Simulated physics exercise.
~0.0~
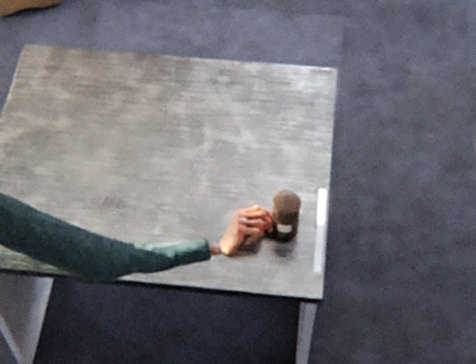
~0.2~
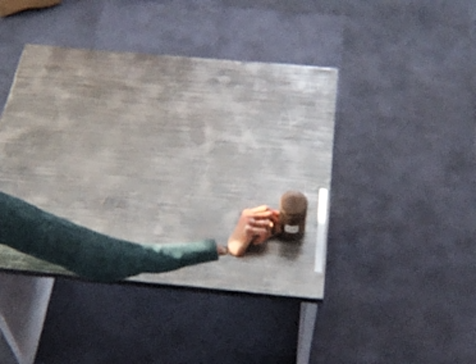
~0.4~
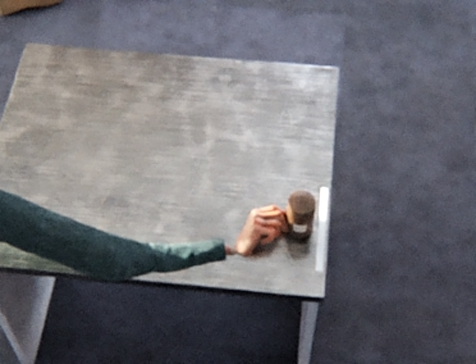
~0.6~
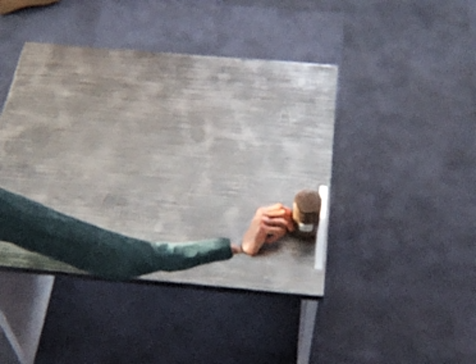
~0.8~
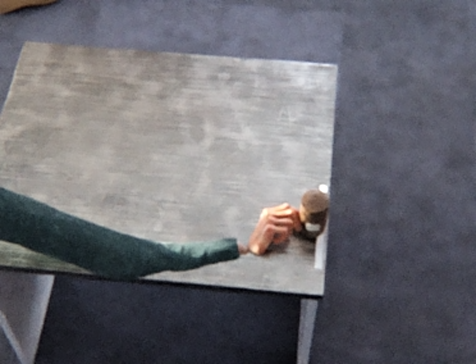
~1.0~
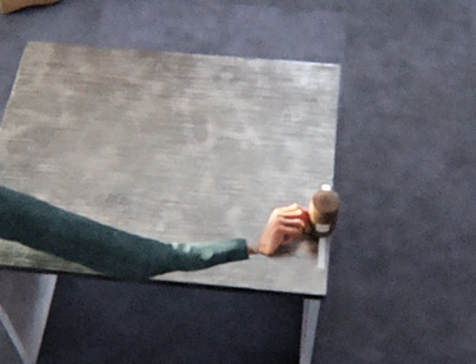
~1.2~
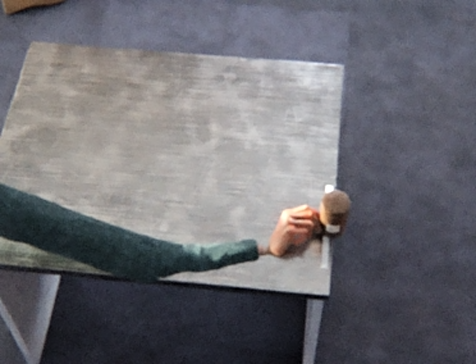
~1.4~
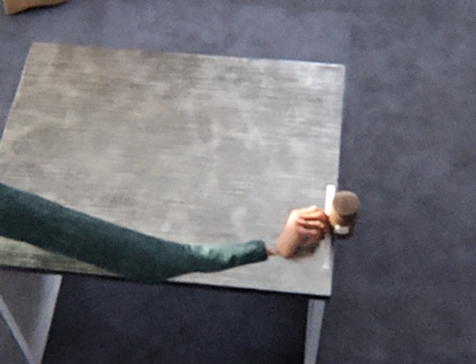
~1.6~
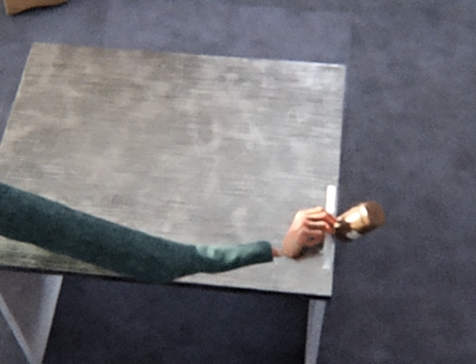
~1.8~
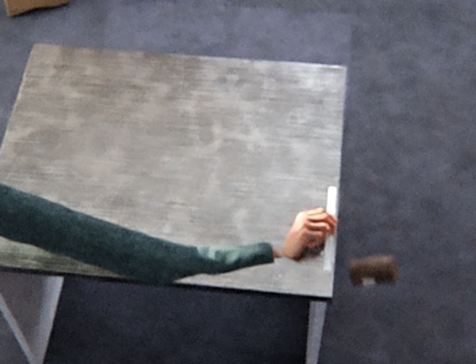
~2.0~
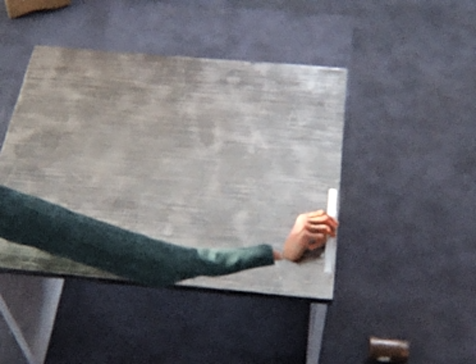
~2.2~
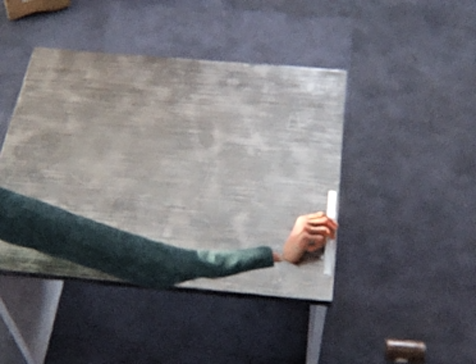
At first, a hand in a dark green sleeve rests against a small upright brown jar near the right edge of a gray tabletop, beside a strip of pale tape. The hand pushes the jar steadily to the right, sliding it across the tape and out to the edge. As the jar goes over the edge, it leans outward while the fingers stay close behind it. The hand then stops at the tape, and the jar drops off the table, turning onto its side as it falls. It ends up lying on the dark floor below, while the hand remains at the table's edge.
